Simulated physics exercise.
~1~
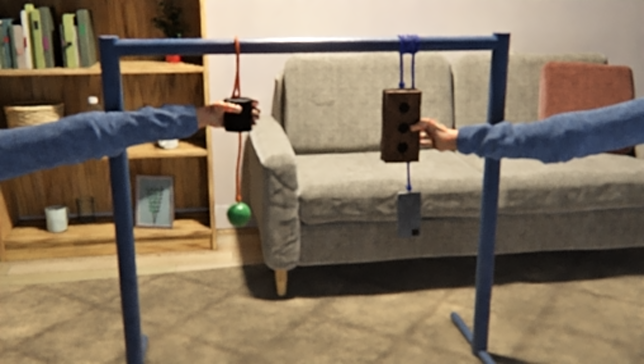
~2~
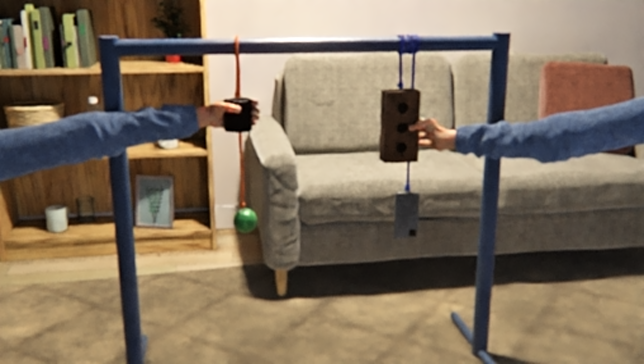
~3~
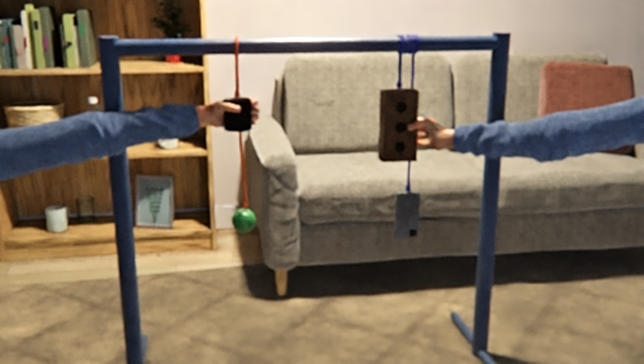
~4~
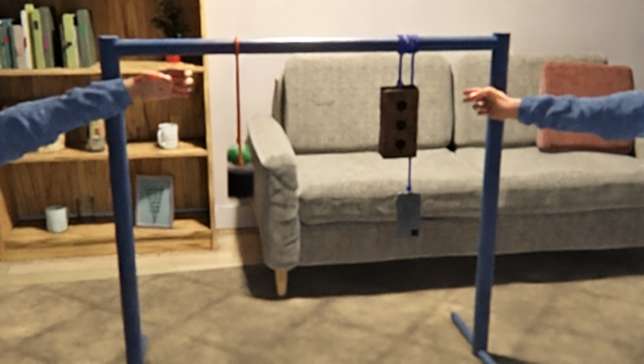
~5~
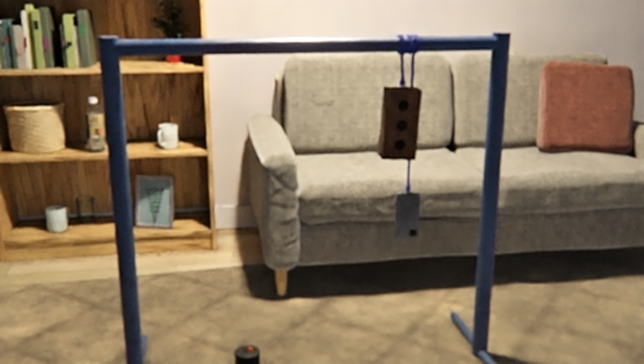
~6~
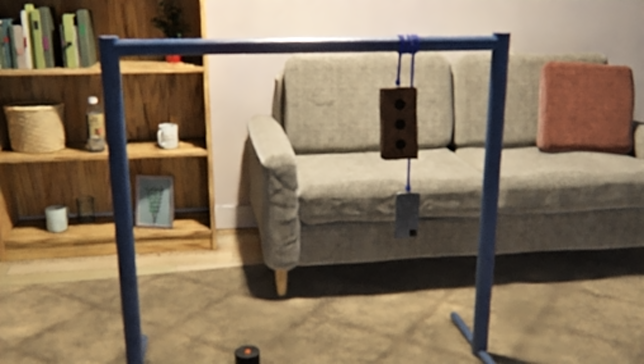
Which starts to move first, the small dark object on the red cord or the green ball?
The green ball starts to move first, shifting slightly while the hand still holds the small dark object, which drops only later when the hand lets go.
